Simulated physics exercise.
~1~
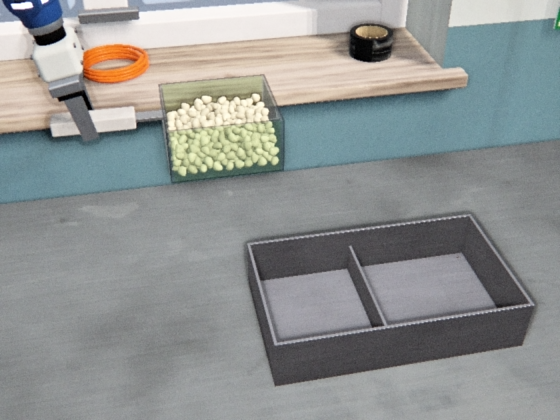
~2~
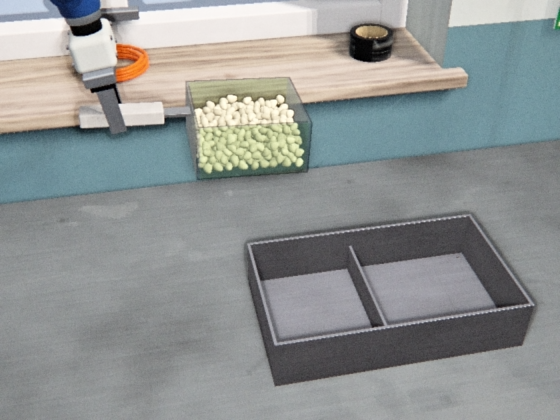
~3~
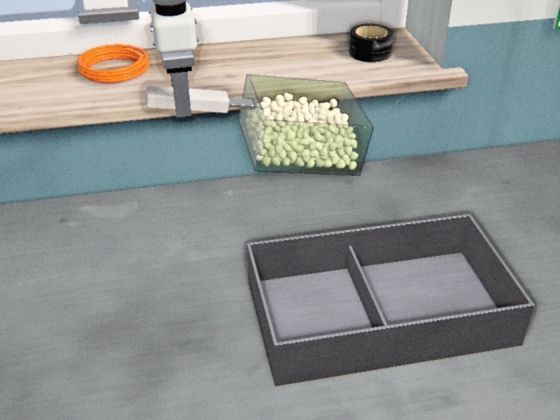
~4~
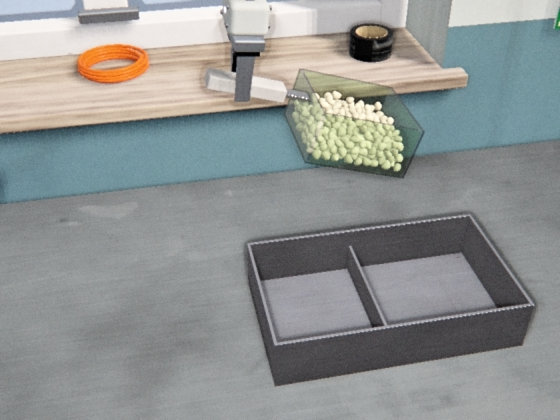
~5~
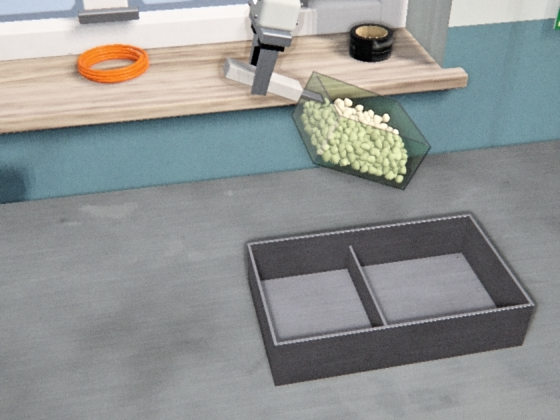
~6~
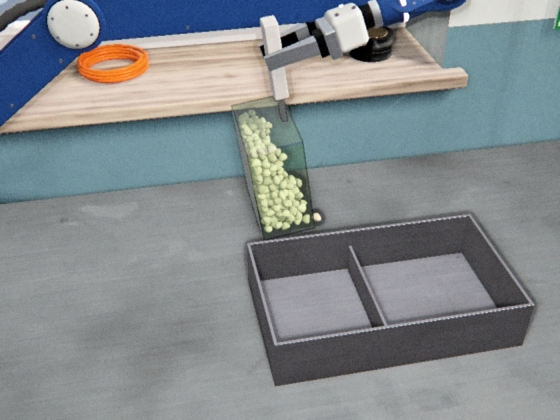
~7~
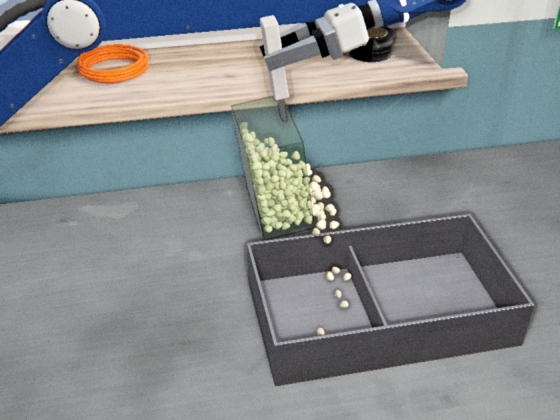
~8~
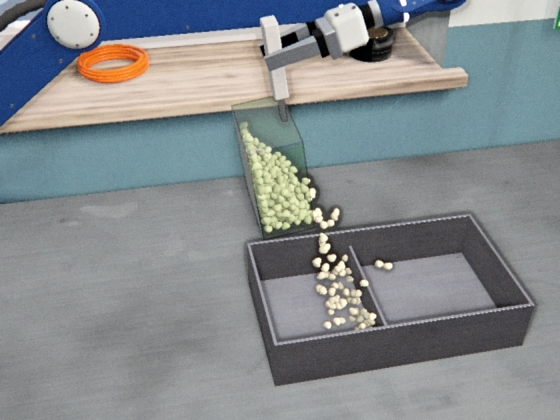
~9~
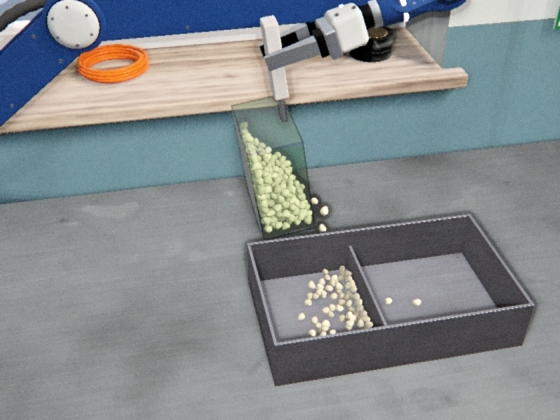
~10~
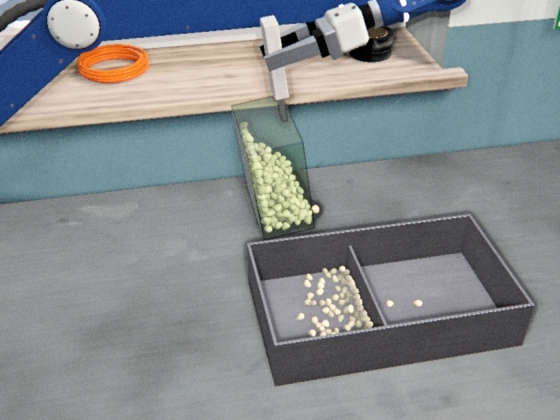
A robot arm grips a clear, greenish box of pale dried beans at the edge of a wooden shelf, above a dark, divided tray on a grey surface. It carries the box to the right, tilting it gradually as the beans shift inside. The arm then brings the box back left and tips it steeply, its mouth close to the tray. Beans spill over the lip, most dropping into the left compartment while a couple land in the right one. The flow dwindles and stops, leaving a small scattering in the tray and most beans still in the steeply tilted box.
